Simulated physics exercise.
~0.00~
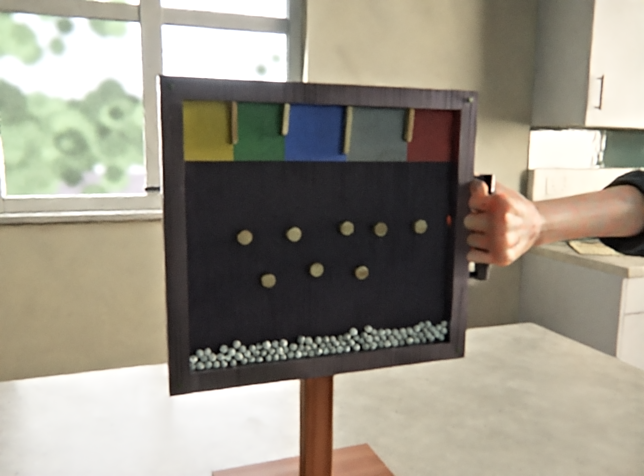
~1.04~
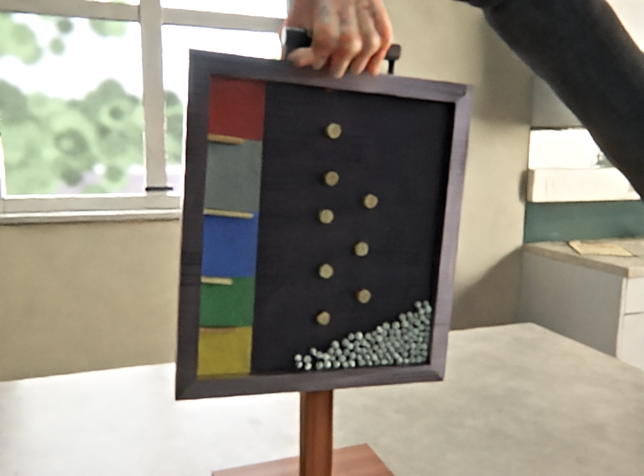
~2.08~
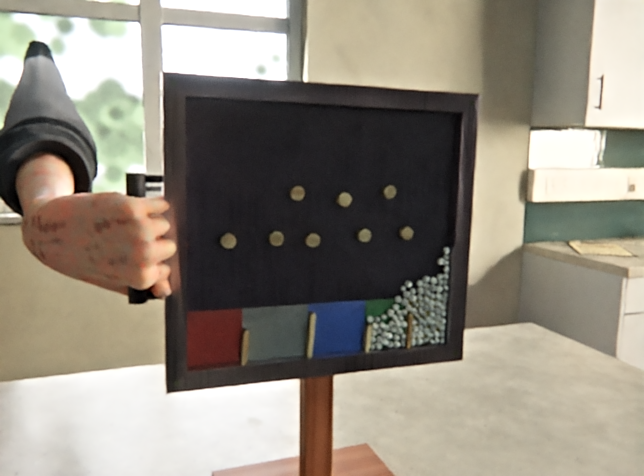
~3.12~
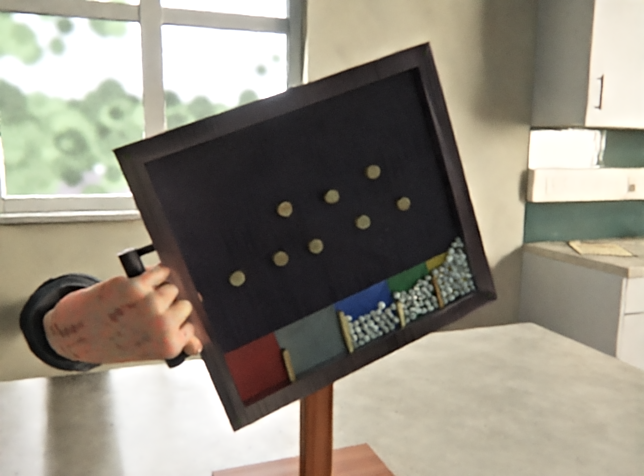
The video shows a hand turning a framed dark panel anticlockwise on a stand until its coloured pockets, first at the top, sit tilted along the bottom. The small pale beads slide rightward and finish in the blue, green and yellow pockets, leaving red and grey empty.
